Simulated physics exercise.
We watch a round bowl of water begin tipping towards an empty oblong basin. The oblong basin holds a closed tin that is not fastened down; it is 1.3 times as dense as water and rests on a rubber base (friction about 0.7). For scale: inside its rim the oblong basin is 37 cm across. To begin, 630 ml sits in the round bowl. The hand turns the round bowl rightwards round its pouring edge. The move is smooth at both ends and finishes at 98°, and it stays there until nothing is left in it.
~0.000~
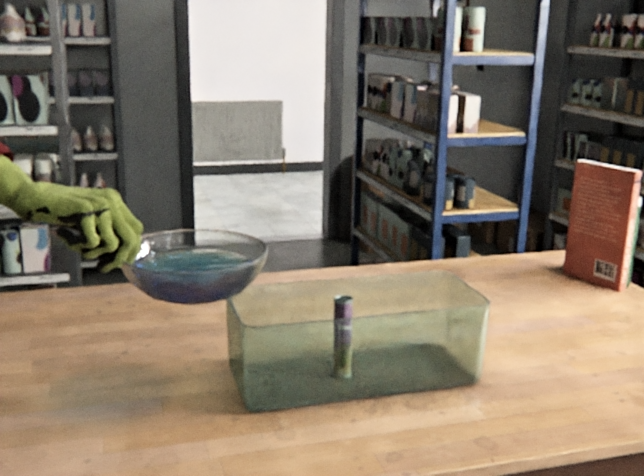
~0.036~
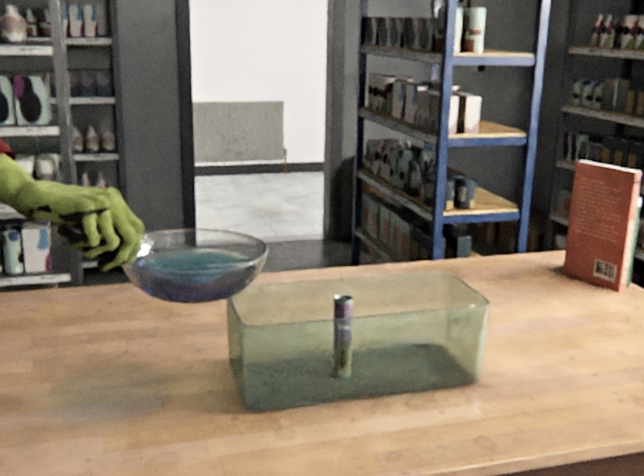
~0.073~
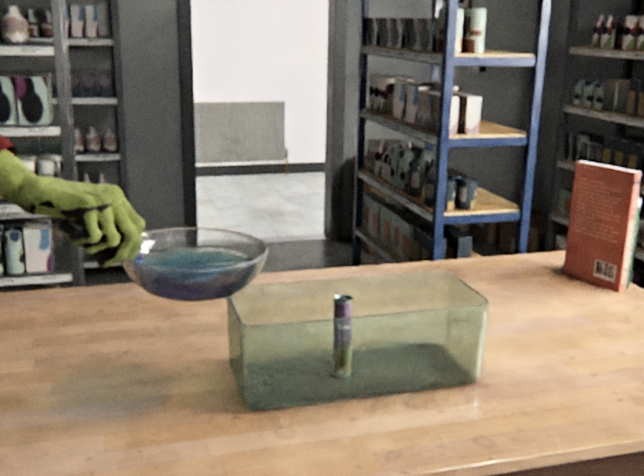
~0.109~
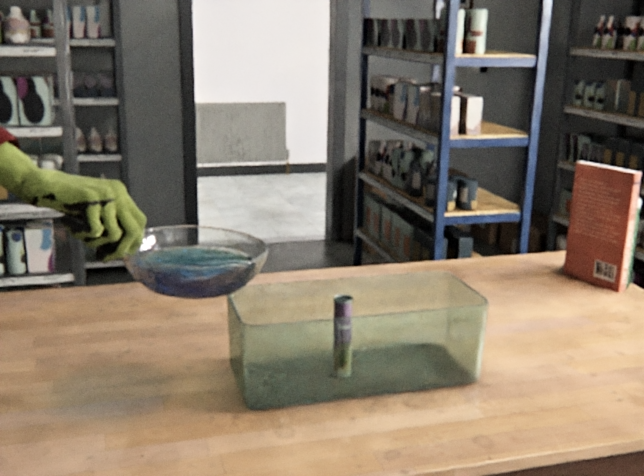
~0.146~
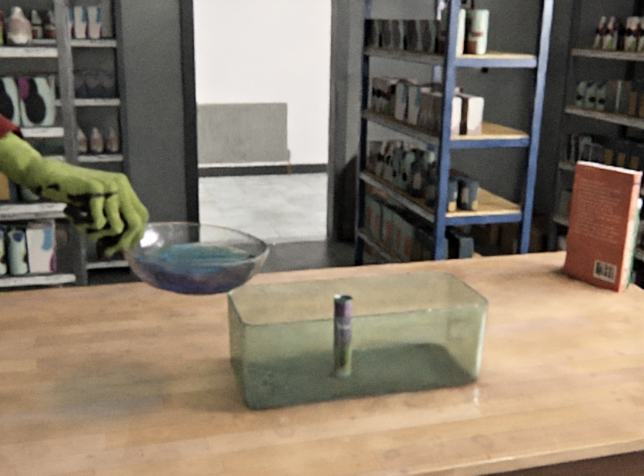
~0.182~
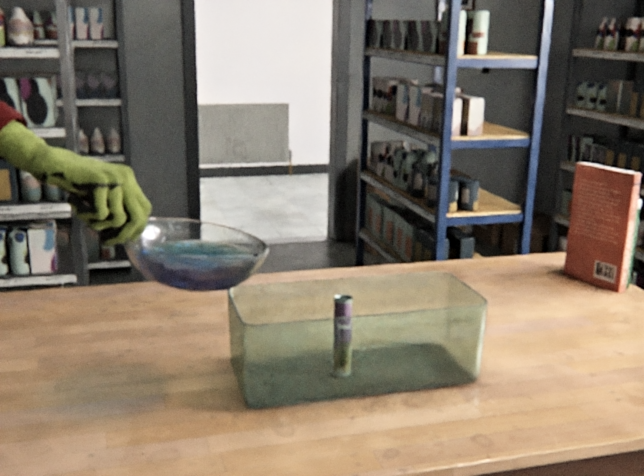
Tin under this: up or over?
It keels over.
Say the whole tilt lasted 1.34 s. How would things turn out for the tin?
In that case the tin stays vertical.
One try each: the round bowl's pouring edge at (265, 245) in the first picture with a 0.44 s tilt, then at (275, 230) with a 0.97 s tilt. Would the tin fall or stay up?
Trial 1 - tin tips; trial 2 - tin stays standing.
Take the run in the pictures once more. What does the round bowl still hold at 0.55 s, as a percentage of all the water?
Roughly 46 %.
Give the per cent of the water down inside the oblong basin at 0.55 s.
Near 7 in a hundred.
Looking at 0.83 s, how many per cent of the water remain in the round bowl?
I reckon near 0 per cent still sits there.
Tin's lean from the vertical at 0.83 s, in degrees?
Measured tilt, approx.: 15 degrees.
After 0.55 s the tilt is 64° and 46 per cent is still to pour; the tin stands where it began.
After 0.83 s the tilt is 95° and 0 per cent is still to pour; the tin leans 17°.
After 1.11 s the tilt is 98° and 0 per cent is still to pour; the tin lies on its side.
After 1.42 s the tilt is 98° and 0 per cent is still to pour; the tin lies on its side.
In the end the tin lies on its side.
